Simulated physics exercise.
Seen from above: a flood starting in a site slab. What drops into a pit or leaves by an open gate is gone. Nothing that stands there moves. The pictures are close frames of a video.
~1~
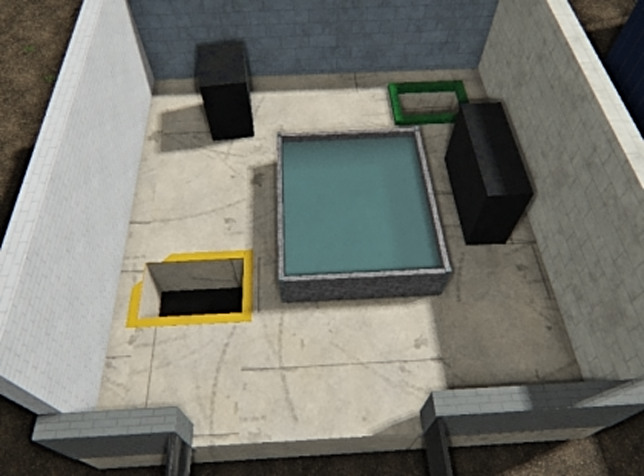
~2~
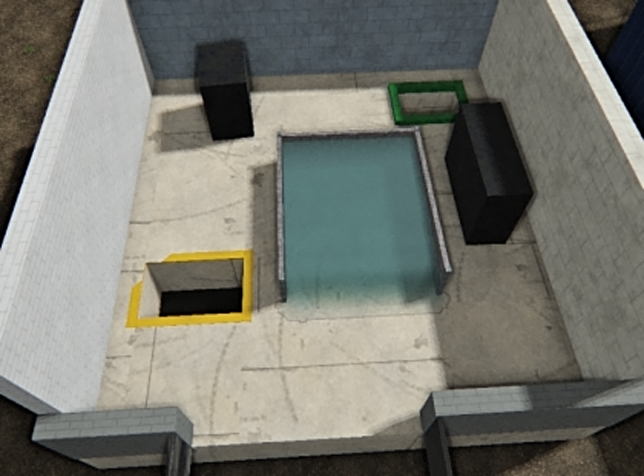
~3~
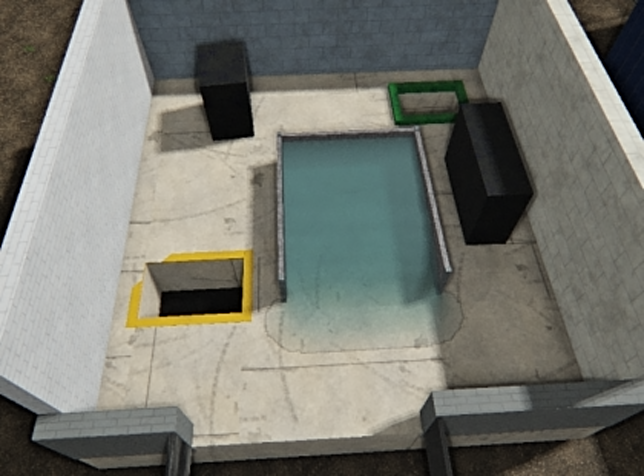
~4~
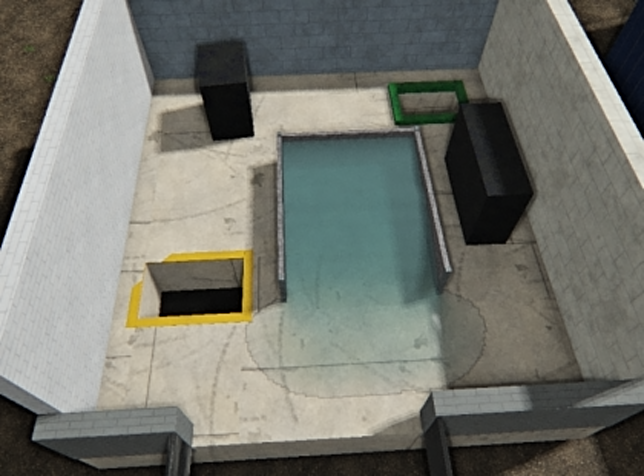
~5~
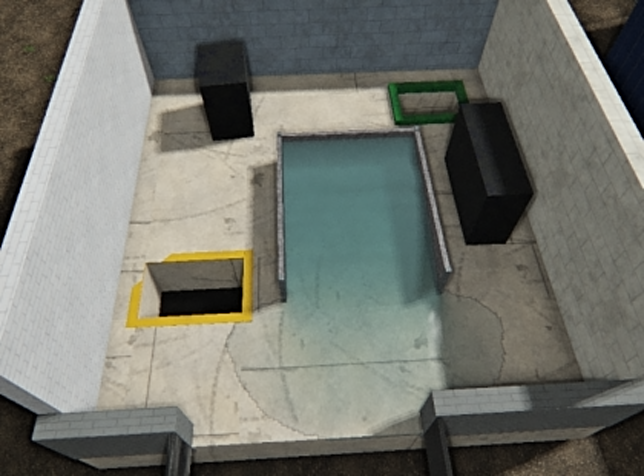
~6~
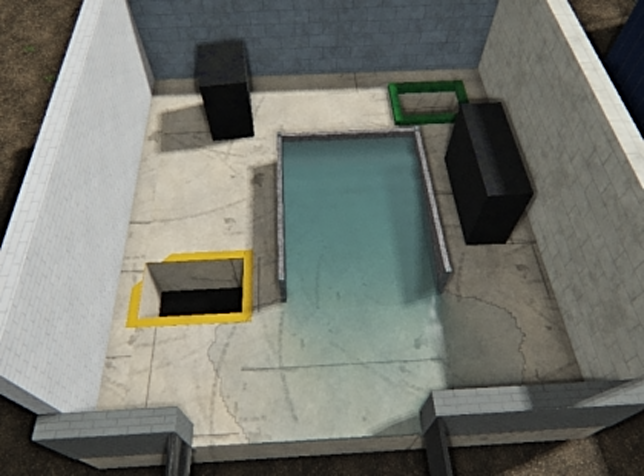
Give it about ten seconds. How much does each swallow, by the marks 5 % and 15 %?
The gate takes more than 15 %; the green pit takes less than 5 %; the yellow pit takes less than 5 %.
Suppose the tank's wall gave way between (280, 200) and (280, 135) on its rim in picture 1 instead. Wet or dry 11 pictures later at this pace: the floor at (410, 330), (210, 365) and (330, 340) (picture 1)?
In that order: Dry, not flooded, free of water.
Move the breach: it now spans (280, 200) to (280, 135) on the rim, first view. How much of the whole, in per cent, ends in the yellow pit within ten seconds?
Roughly, in per cent: Yellow 35.
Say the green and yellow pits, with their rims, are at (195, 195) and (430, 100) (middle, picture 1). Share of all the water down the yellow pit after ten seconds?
Parts in a hundred: Yellow 8.
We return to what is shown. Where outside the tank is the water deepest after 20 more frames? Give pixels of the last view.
I would point to (579, 400).
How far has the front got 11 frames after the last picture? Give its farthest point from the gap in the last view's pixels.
At about (94, 429).
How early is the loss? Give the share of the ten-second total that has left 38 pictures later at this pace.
Some 90 per cent.
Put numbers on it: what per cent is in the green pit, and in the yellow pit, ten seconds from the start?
In turn 0 and 2 per cent.
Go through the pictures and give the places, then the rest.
The first frame shows the tank at (355, 200) is whole and still.
In the second frame, the front is at (441, 300), out from the gap at (362, 289).
In the third frame, the front is at (455, 317), out from the gap at (362, 290).
In the fourth frame, the front is at (471, 349), out from the gap at (362, 290).
In the fifth frame, the front is at a hidden place, out from the gap at (362, 290).
In the sixth frame, water pours out at (362, 290) and has run to a hidden place.
A moment on, water covers 25 % of the floor; the gate 11 %, the green pit 0 %, the yellow pit 0 %.
Next, water covers 25 % of the floor; the gate 25 %, the green pit 0 %, the yellow pit 0 %.
Then, water covers 35 % of the floor; the gate 44 %, the green pit 0 %, the yellow pit 0 %.
Later, water covers 50 % of the floor; the gate 57 %, the green pit 0 %, the yellow pit 1 %.
In the end, water covers 65 % of the floor; the gate 65 %, the green pit 0 %, the yellow pit 1 %.
